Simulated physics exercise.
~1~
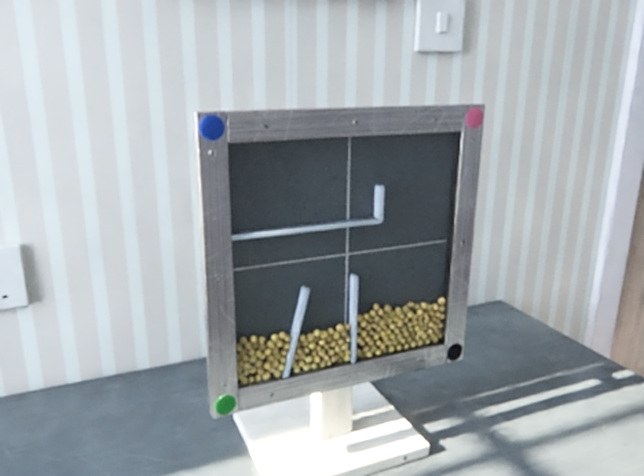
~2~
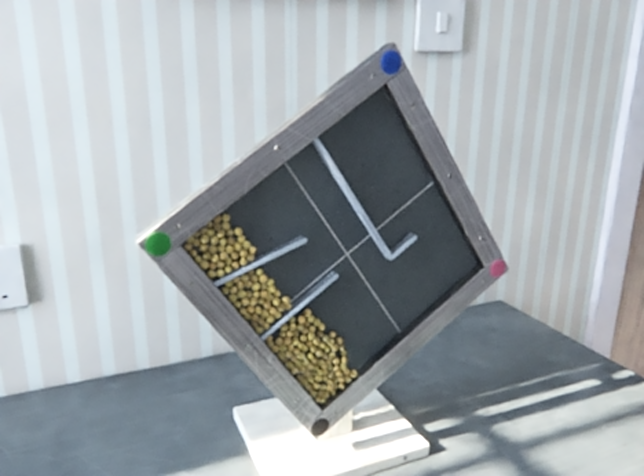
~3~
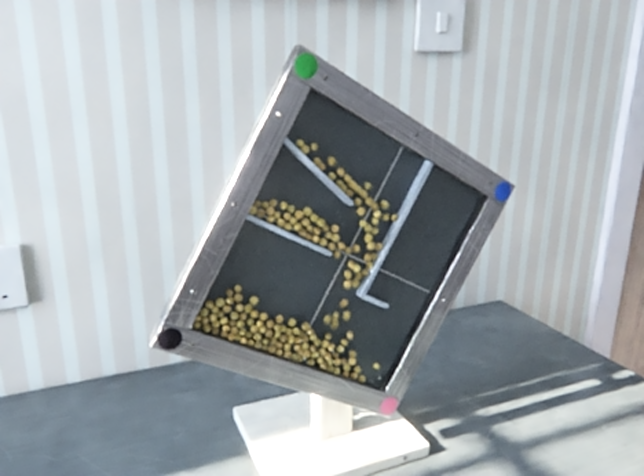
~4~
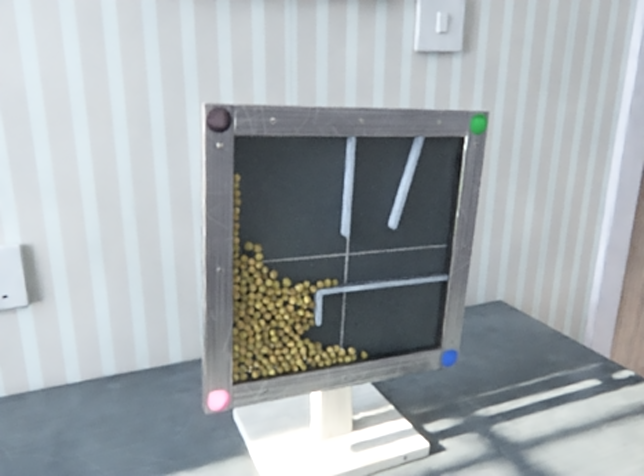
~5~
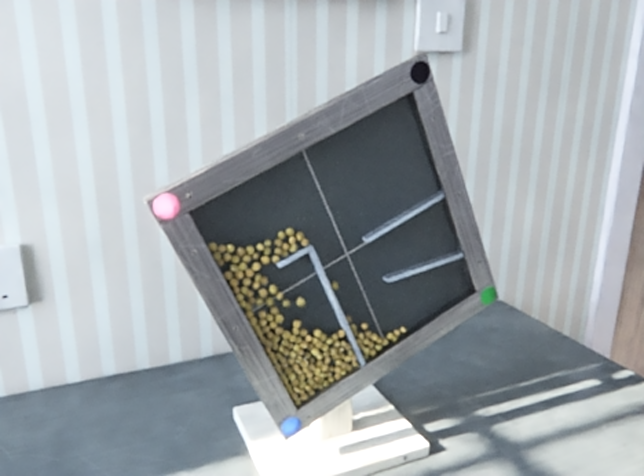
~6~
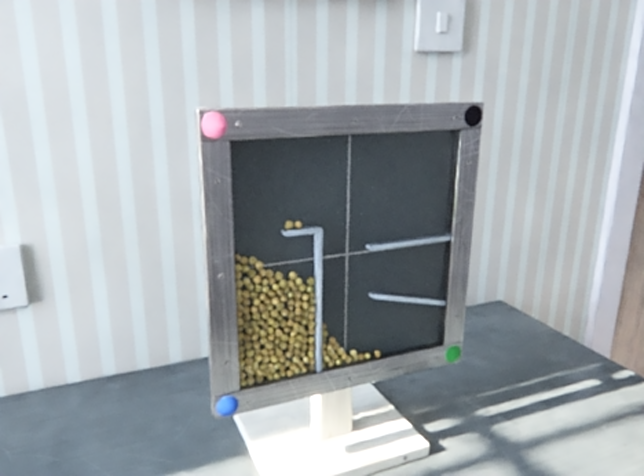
A square framed case turns clockwise, tumbling its small beads until most settle beside the blue sticker.
